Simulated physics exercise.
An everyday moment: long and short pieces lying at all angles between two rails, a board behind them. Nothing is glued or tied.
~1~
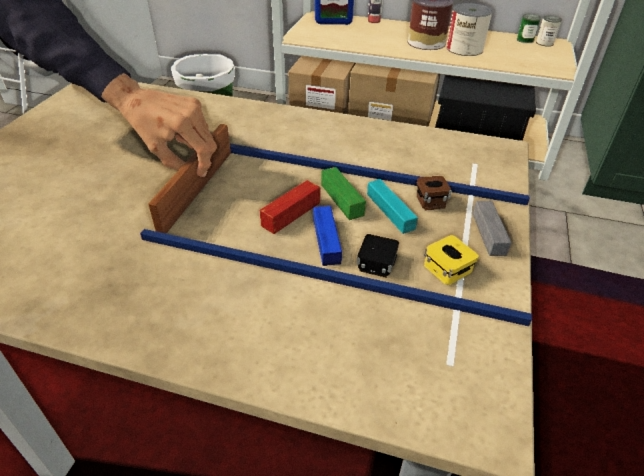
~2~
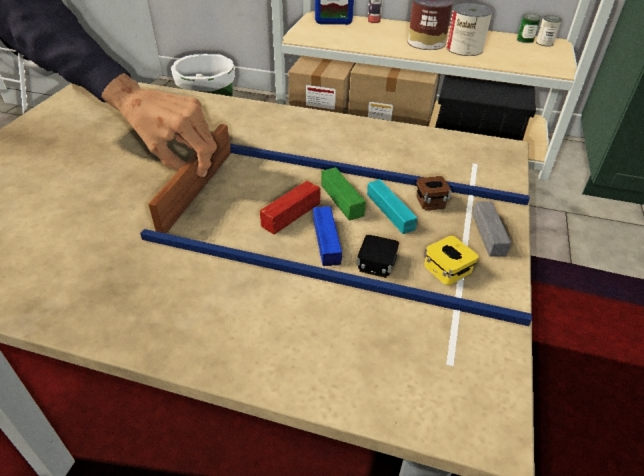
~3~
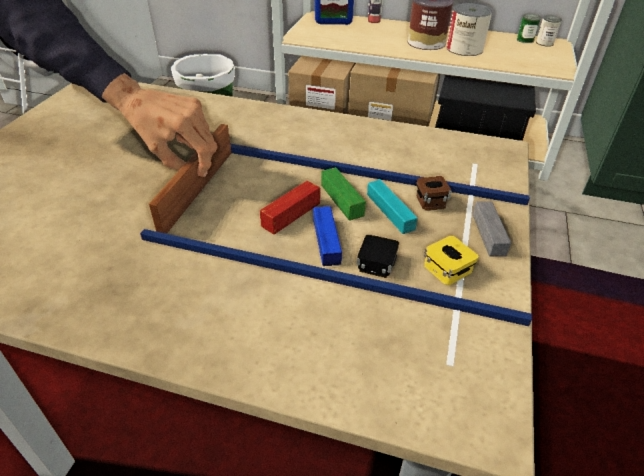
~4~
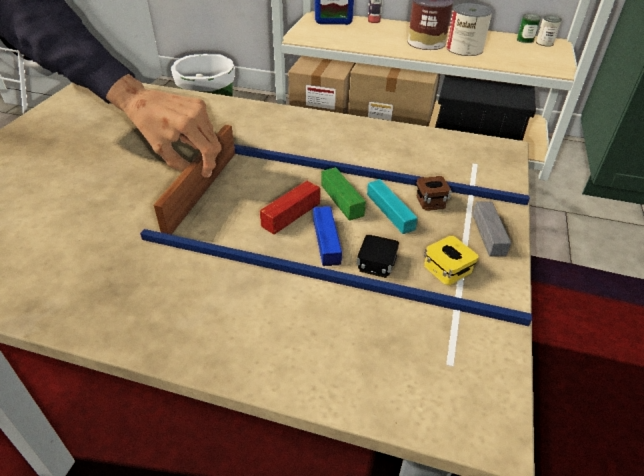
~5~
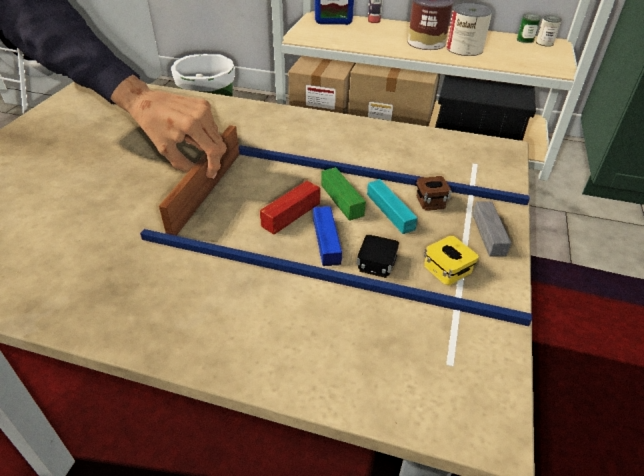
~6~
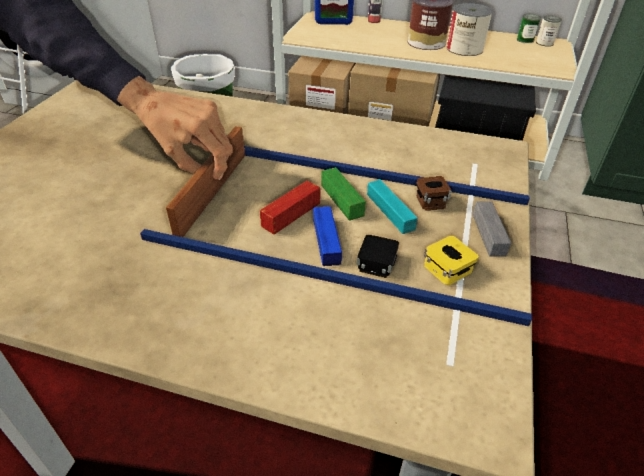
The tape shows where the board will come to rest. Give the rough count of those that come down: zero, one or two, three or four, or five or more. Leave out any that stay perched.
In the end the number that fall off is one or two.
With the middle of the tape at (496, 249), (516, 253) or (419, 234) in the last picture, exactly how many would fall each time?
It would be 5, 7 and 0.
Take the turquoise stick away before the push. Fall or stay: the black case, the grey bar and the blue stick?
The black case stays on; the grey bar remains up; the blue stick stays on.
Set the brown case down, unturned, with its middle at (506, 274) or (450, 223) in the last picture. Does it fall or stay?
Place by place, it comes down; tumbles off.
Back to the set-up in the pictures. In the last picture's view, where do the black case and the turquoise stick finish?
First (519, 293), then (511, 218).
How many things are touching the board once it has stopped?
2 of them.
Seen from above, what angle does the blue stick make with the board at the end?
Roughly 20° out of line.
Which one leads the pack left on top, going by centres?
The brown case.
Soon after, none off yet; grey bar at rest near (491, 228); yellow case at rest near (450, 261); brown case at rest near (432, 193).
At rest, the number that fall off is one or two; fallen, yellow case and grey bar.
